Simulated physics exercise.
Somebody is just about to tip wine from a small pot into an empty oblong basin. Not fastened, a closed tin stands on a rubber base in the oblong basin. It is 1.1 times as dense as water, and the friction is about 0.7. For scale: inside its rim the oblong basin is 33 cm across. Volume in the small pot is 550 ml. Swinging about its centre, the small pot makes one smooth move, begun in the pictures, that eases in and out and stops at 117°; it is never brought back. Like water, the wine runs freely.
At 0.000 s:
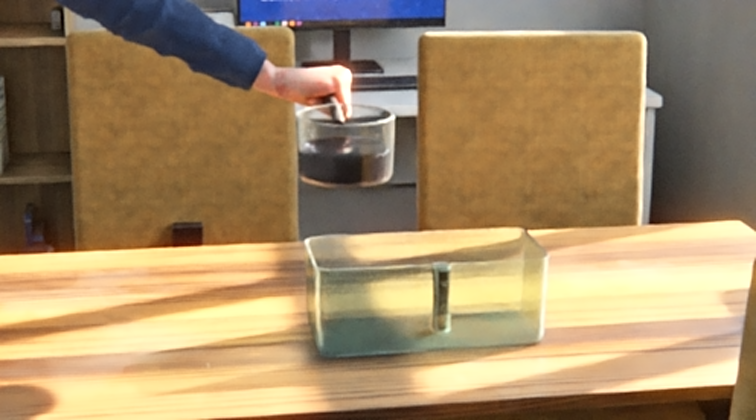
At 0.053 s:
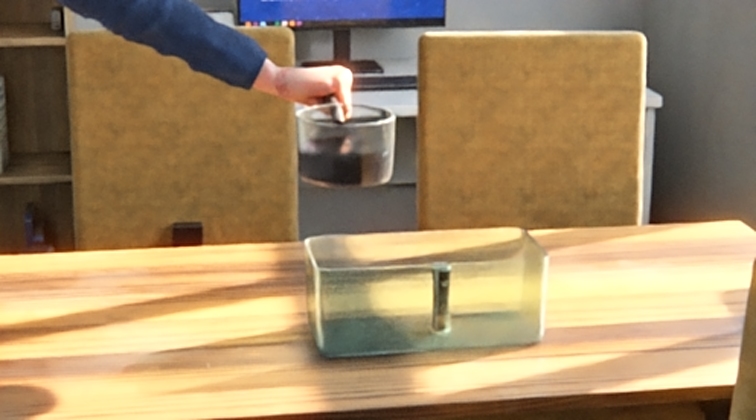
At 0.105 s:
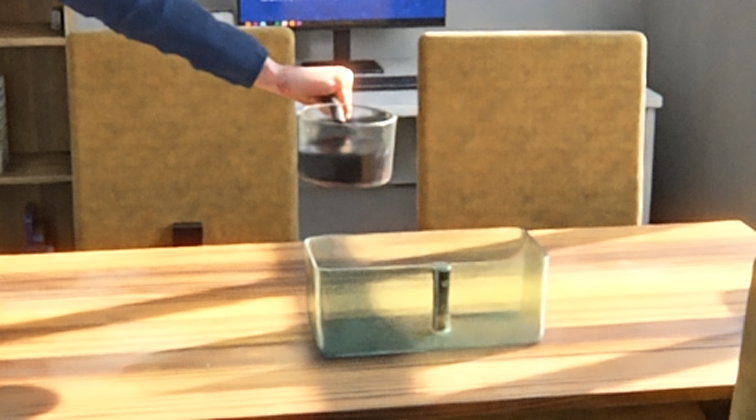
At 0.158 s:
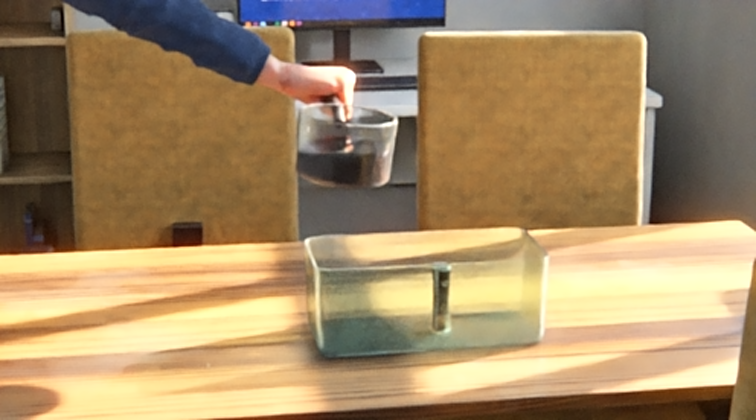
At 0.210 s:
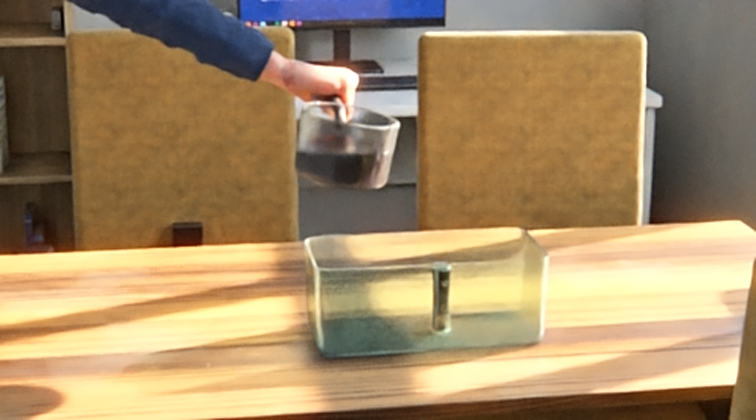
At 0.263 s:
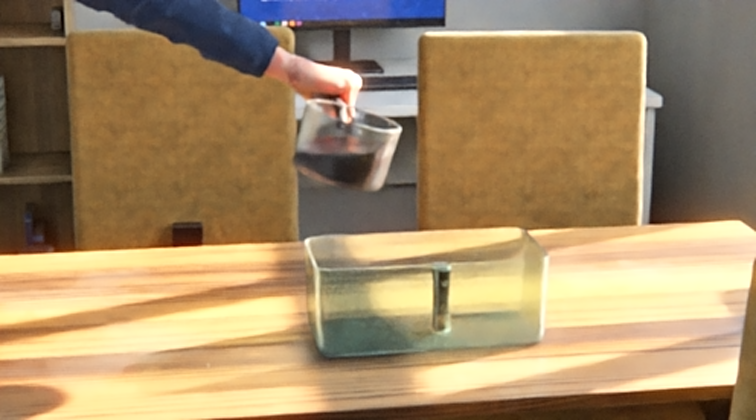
At the start, a hand holds a small clear pot of dark liquid nearly level above an oblong glass basin on a wooden table, with a small upright object inside the basin. The hand then gradually tilts the pot to the right, slightly at first and then more noticeably, while the basin stays still.
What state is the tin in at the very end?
It will go down.
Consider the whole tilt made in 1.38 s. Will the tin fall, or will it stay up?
With that tilt, the tin tips.
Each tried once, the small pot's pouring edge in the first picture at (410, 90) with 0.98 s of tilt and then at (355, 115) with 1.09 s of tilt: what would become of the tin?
The tin overturns the first time and stays vertical the second time.
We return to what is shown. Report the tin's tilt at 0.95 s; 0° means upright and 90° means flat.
Lean: Around 0° from upright.
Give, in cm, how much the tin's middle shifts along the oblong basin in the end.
Around 8.0 cm.
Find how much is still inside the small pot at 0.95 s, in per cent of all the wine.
Around 12 in a hundred.
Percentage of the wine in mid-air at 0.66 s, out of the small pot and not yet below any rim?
At that moment, about 28 percent.
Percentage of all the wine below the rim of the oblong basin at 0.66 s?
The basin holds roughly 2 in a hundred parts at that moment.
By 0.66 s the tilt is 78° and 71 per cent is still to pour; the tin stands where it began.
By 0.95 s the tilt is 112° and 12 per cent is still to pour; the tin stands 1 cm from where it began.
By 1.26 s the tilt is 117° and 0 per cent is still to pour; the tin lies on its side.
By 1.59 s the tilt is 117° and 0 per cent is still to pour; the tin lies on its side.
At rest the tin lies on its side.
